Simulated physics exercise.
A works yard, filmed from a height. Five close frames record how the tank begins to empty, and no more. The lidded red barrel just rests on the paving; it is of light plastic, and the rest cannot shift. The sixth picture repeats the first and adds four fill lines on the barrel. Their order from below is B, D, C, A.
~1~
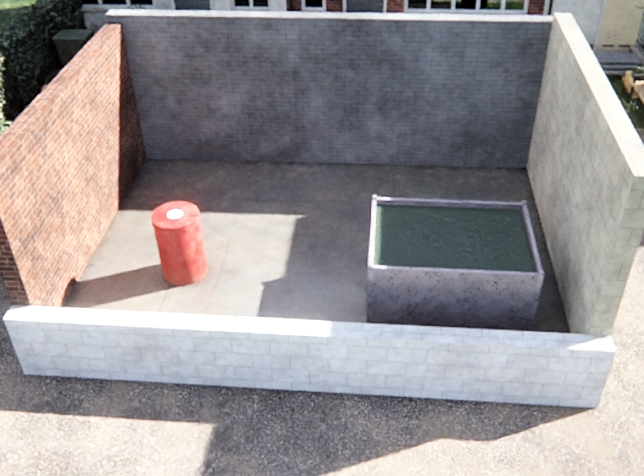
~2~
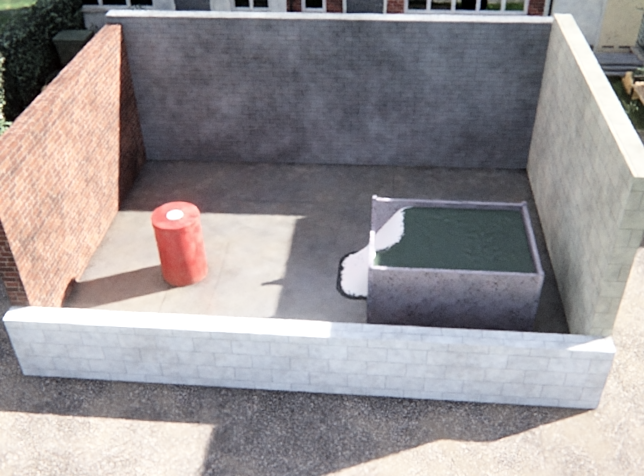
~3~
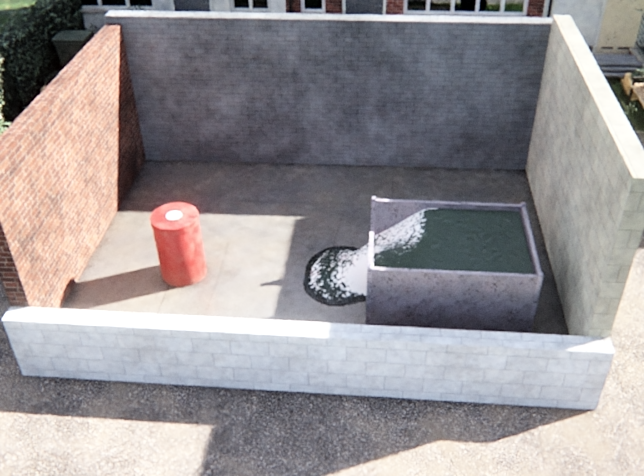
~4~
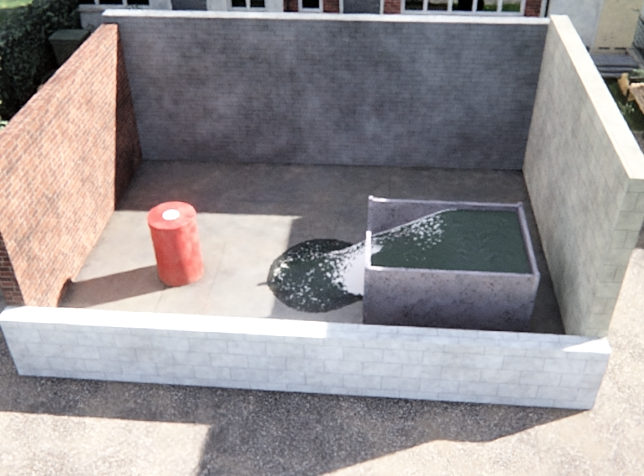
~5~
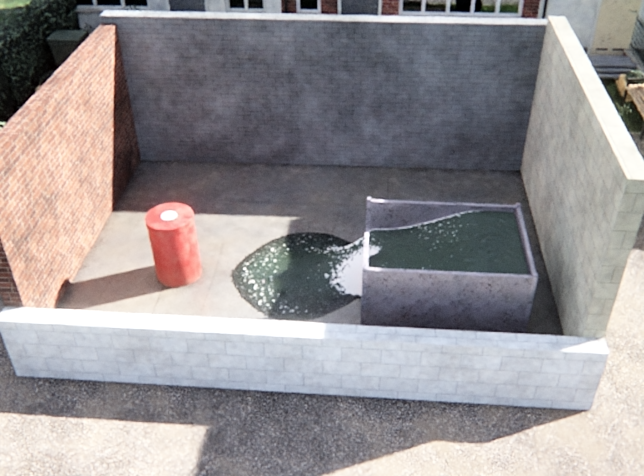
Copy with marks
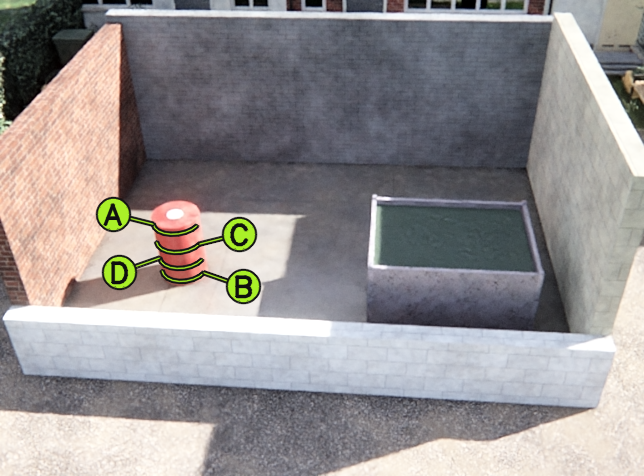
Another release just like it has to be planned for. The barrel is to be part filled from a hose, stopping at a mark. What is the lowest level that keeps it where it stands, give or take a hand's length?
Use level C.
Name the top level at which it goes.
Here it is level D.
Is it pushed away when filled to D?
Yes, it does.
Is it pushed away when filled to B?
Yes, that goes wrong.
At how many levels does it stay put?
Two of them.
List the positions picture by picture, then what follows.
In the first frame, lid of the red barrel at (176, 215); tank full, its middle at (451, 238).
In the second frame, 1 % of the ground wet, in view closest to the barrel at (347, 271).
In the third frame, 3 % of the ground wet, in view closest to the barrel at (313, 272).
In the fourth frame, 6 % of the ground wet, in view closest to the barrel at (277, 270).
In the fifth frame, lid of the red barrel at (170, 216); 9 % of the ground wet, in view closest to the barrel at (241, 276).
On the marked copy, A at (170, 234); B at (179, 281); C at (174, 252); D at (176, 268); from the bottom up B, D, C, A.
For level A, it does not move.
For level B, it is pushed about 4 times its own width away.
For level C, it does not move.
For level D, it is pushed about half its own width away.
